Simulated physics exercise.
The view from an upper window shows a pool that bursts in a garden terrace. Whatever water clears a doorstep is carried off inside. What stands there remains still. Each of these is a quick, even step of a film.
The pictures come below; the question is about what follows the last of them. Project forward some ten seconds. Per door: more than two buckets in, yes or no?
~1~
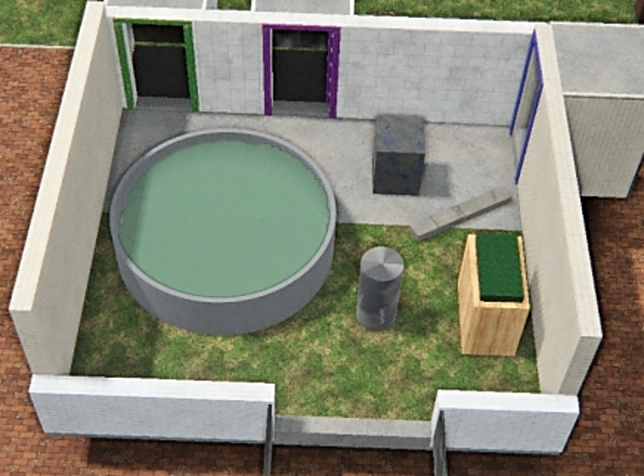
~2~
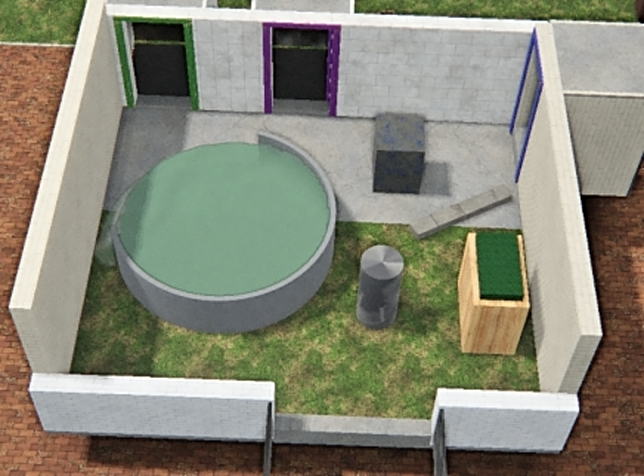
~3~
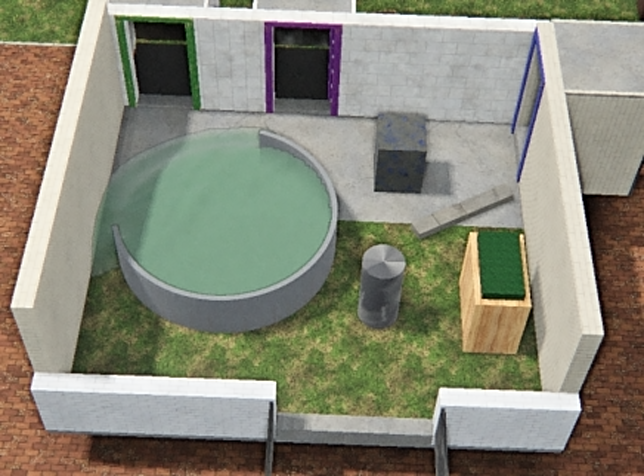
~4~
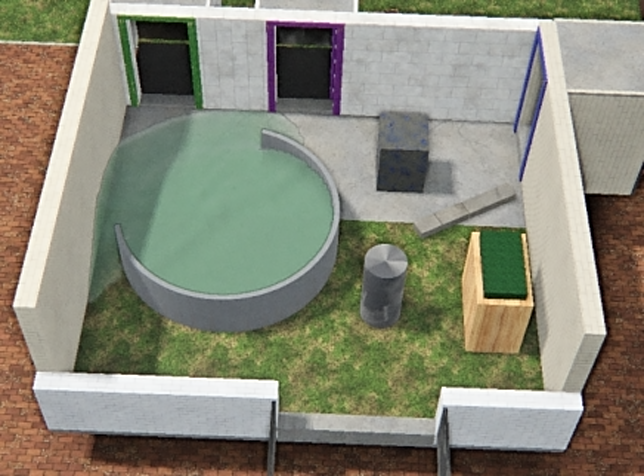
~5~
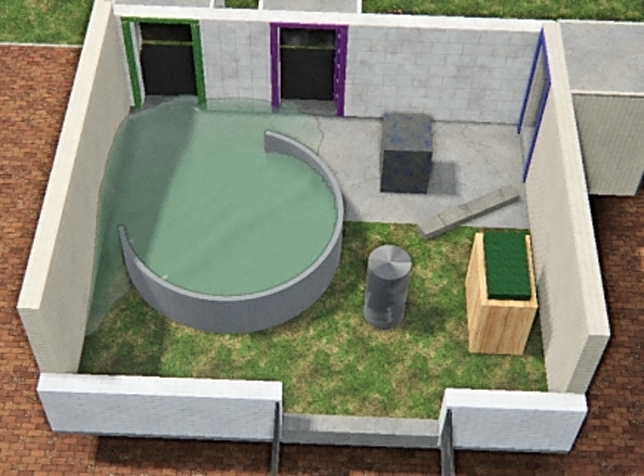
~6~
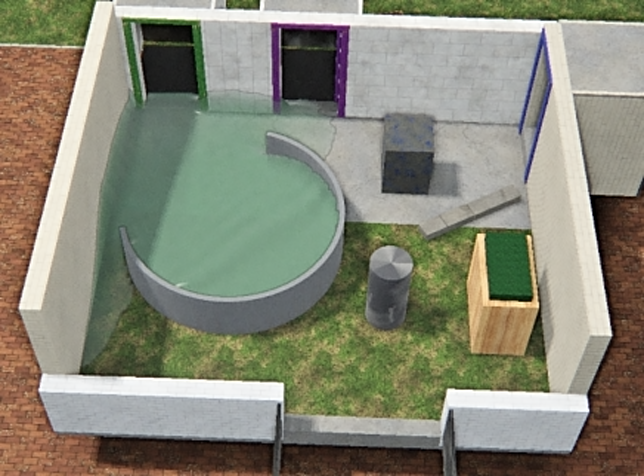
Purple door yes, blue door yes, green door yes.
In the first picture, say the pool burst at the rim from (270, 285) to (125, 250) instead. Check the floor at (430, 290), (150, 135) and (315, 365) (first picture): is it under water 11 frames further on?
The first spot is spared, the second spared, the third swamped.
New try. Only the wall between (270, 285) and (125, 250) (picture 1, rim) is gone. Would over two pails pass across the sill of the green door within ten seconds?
The green one ends up above.
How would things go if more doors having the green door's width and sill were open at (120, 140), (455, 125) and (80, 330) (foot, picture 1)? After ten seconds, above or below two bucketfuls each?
Result per door, in the listed order - above the line, above the line, above the line.
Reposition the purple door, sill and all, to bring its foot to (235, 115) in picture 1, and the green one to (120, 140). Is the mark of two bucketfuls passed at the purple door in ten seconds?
Note: Purple door breaks the limit.
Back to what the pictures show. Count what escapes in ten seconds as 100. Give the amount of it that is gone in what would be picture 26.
It should be close to 60 percent by then.
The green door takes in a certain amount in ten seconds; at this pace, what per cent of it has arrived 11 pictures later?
Estimate: Roughly 45 %.
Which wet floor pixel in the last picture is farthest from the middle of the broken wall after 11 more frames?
Somewhere near (508, 126).
A moment on, water covers 30 % of the floor; the purple door under two buckets in, the blue door not reached, the green door far over two buckets in.
Next, water covers 45 % of the floor; the purple door over two buckets in, the blue door not reached, the green door far over two buckets in.
Then, water covers 60 % of the floor; the purple door over two buckets in, the blue door wet at the sill, nothing in, the green door far over two buckets in.
Later, water covers 95 % of the floor; the purple door far over two buckets in, the blue door over two buckets in, the green door far over two buckets in.
In the end, water covers 95 % of the floor; the purple door far over two buckets in, the blue door over two buckets in, the green door far over two buckets in.
